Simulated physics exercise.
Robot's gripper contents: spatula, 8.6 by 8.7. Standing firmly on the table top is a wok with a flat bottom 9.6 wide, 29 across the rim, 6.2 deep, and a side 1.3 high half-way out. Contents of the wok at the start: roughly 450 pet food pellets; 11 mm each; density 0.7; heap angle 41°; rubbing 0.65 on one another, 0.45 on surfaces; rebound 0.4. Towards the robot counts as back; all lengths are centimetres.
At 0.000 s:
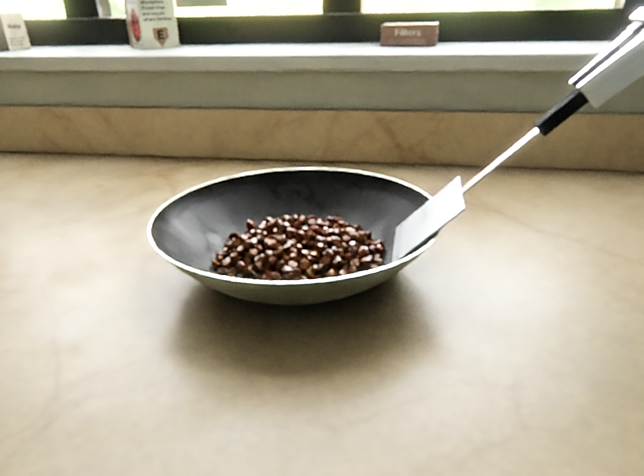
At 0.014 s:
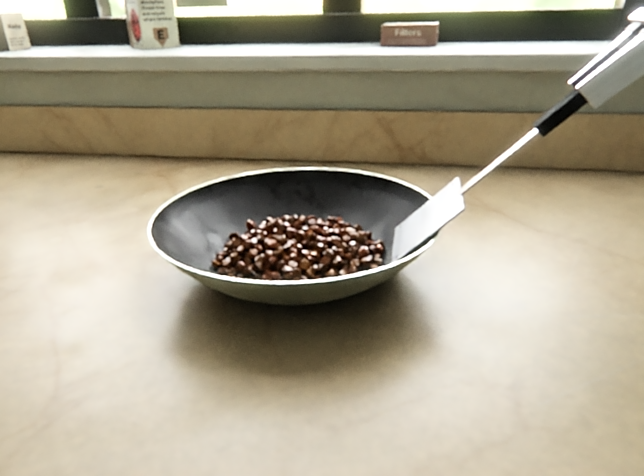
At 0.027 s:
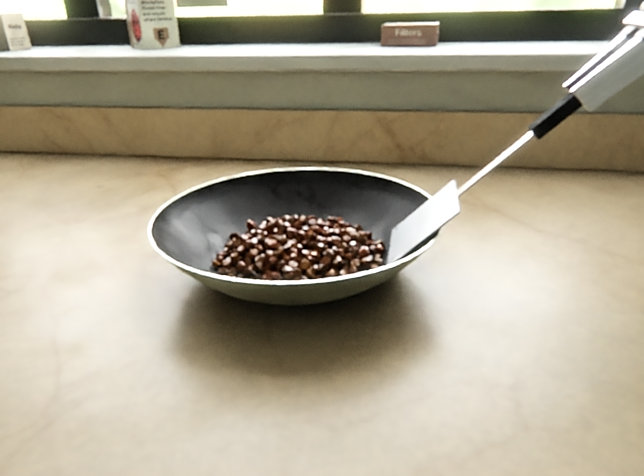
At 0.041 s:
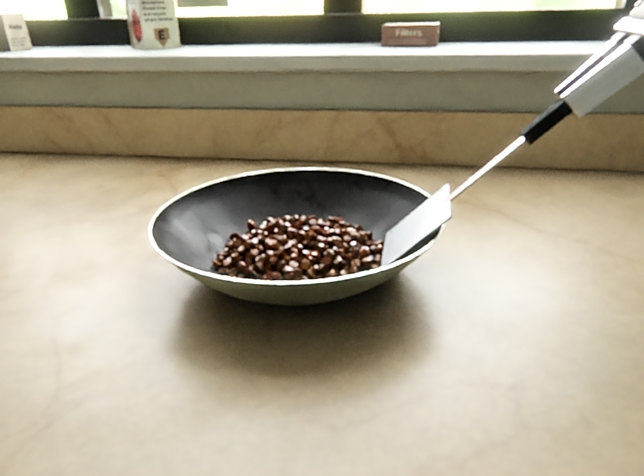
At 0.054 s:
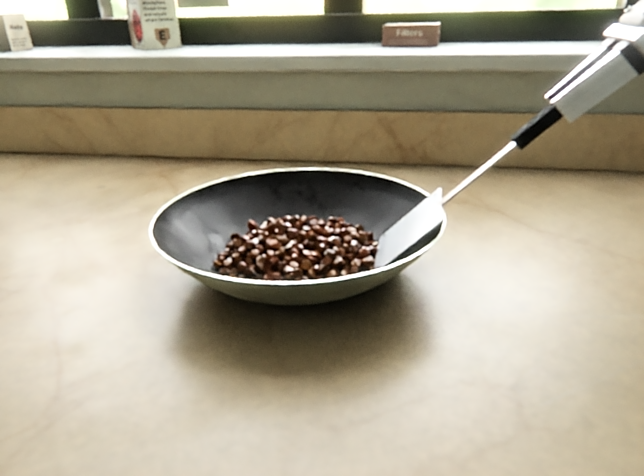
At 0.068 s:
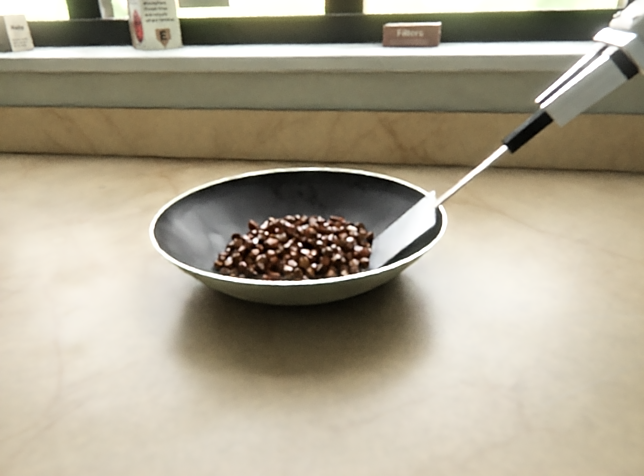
A beige countertop below a window sill is seen from the front and slightly above, with a small carton, a pinkish box and part of a pale container on the sill. A dark wok with a pale rim holds a heap of glossy brown pellets, and a robot gripper holds a light spatula at right. The spatula slides slightly left and down against the heap's right edge, barely shifting the pellets, while the camera stays still.
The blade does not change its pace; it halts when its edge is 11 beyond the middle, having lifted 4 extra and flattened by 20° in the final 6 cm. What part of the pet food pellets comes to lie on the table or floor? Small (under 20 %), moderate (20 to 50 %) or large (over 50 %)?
Moderate.
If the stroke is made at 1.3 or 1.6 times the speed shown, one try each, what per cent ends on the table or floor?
Some 35 and 35 per cent.
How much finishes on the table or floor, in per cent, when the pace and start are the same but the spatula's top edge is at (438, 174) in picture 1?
Around 35 percent ends up on the table or floor.
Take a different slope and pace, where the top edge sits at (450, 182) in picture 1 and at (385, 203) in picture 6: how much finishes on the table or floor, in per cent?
Roughly 40 %.
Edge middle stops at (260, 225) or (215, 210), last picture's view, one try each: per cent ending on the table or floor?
Estimates, in order: 0 % and 5 %.
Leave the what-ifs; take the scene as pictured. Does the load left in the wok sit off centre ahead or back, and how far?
About 4.0 centimetres ahead.
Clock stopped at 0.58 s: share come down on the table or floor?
Share at that moment: Roughly 25 %.
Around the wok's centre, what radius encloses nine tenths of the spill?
It comes out at close to 25 centimetres.
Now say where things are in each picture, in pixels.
In the first frame, spatula top edge at (462, 192), sloping 45°; upper third of the load around (300, 245), from x 215 to 380, top at y 220; 447 in the wok.
In the second frame, spatula top edge at (461, 192), sloping 45°; upper third of the load around (300, 245), from x 215 to 380, top at y 220.
In the third frame, spatula top edge at (457, 195), sloping 45°; upper third of the load around (301, 245), from x 215 to 380, top at y 220.
In the fourth frame, spatula top edge at (450, 199), sloping 45°; upper third of the load around (301, 245), from x 215 to 380, top at y 220.
In the fifth frame, spatula top edge at (442, 203), sloping 45°; upper third of the load around (302, 245), from x 220 to 380, top at y 220.
In the sixth frame, spatula top edge at (434, 207), sloping 45°; upper third of the load around (299, 244), from x 220 to 370, top at y 220; 447 in the wok.
After 0.19 s, sloping 45°, highest piece 5 above the table; 447 in the wok.
After 0.32 s, sloping 40°, highest piece 9 above the table; 440 in the wok, 7 on the blade or in flight.
After 0.58 s, sloping 25°, highest piece 7 above the table; 300 in the wok, 121 on the table or floor, 26 on the blade or in flight.
After 1.63 s, sloping 25°, highest piece 7 above the table; 299 in the wok, 148 on the table or floor.
At rest, 299 in the wok, 148 on the table or floor. That is 33 % on the table or floor.
